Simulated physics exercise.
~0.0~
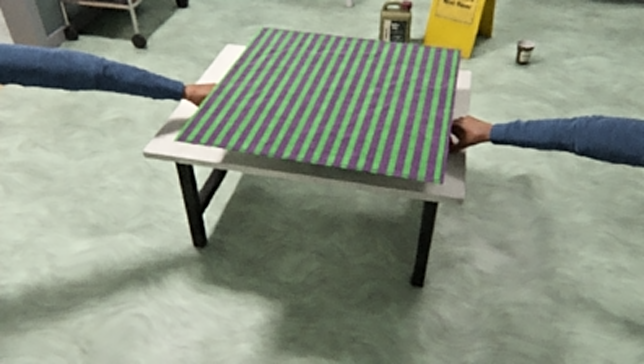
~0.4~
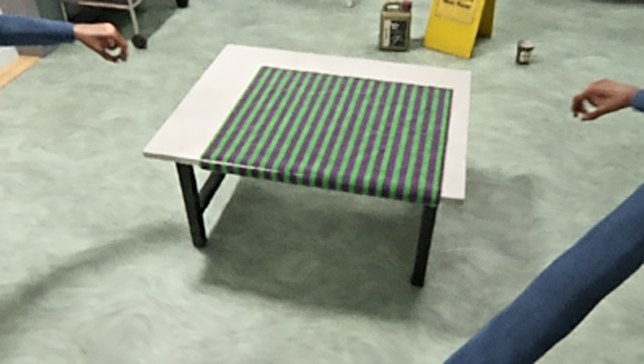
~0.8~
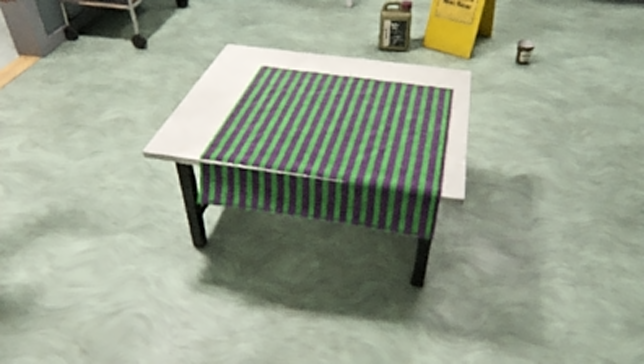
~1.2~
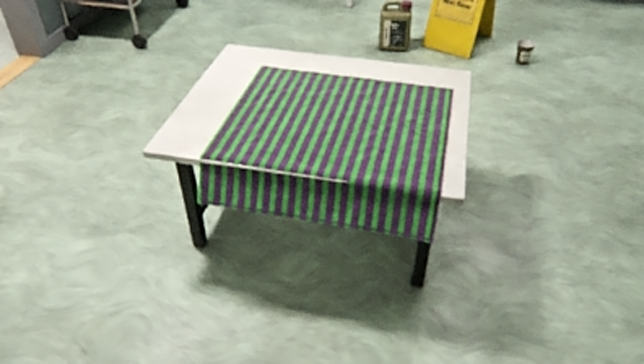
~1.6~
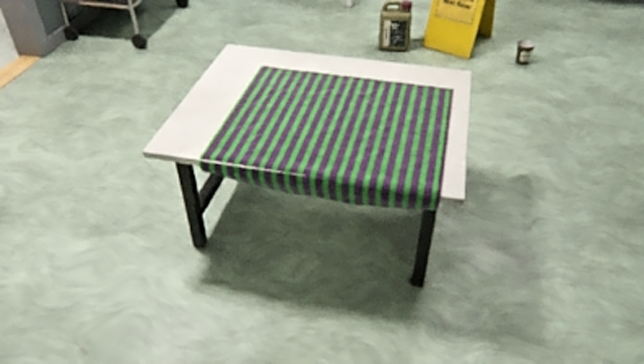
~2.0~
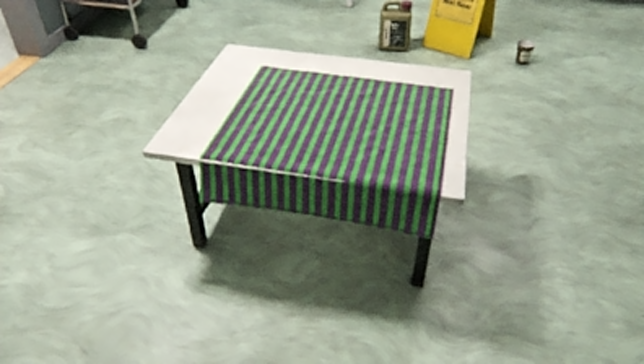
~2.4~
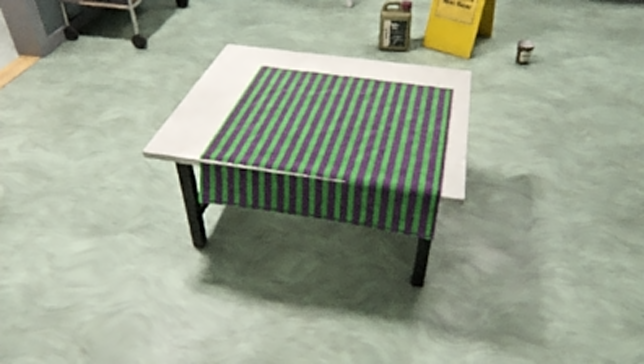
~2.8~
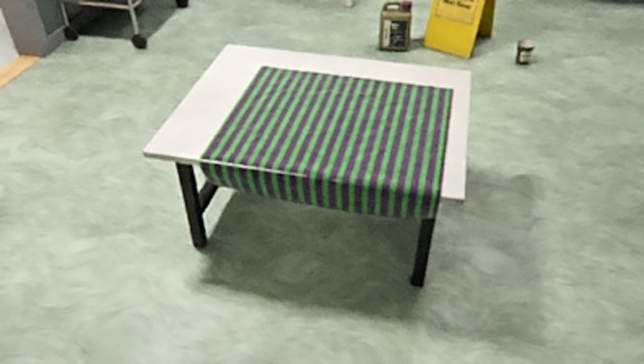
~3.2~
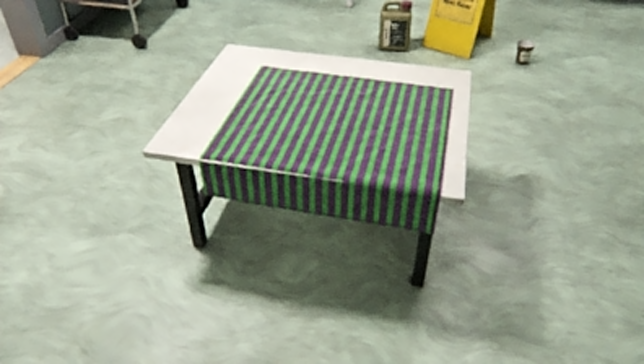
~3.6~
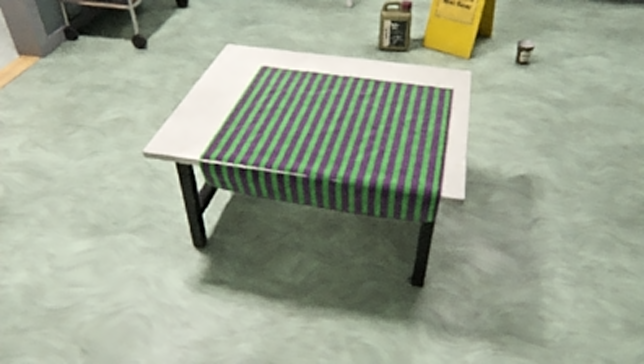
Two hands held a green and purple striped cloth level over a low white table, then let go and drew away. It settled with its front part hanging over the near edge, where the flap swung back and forth, and the cloth stayed on the table.
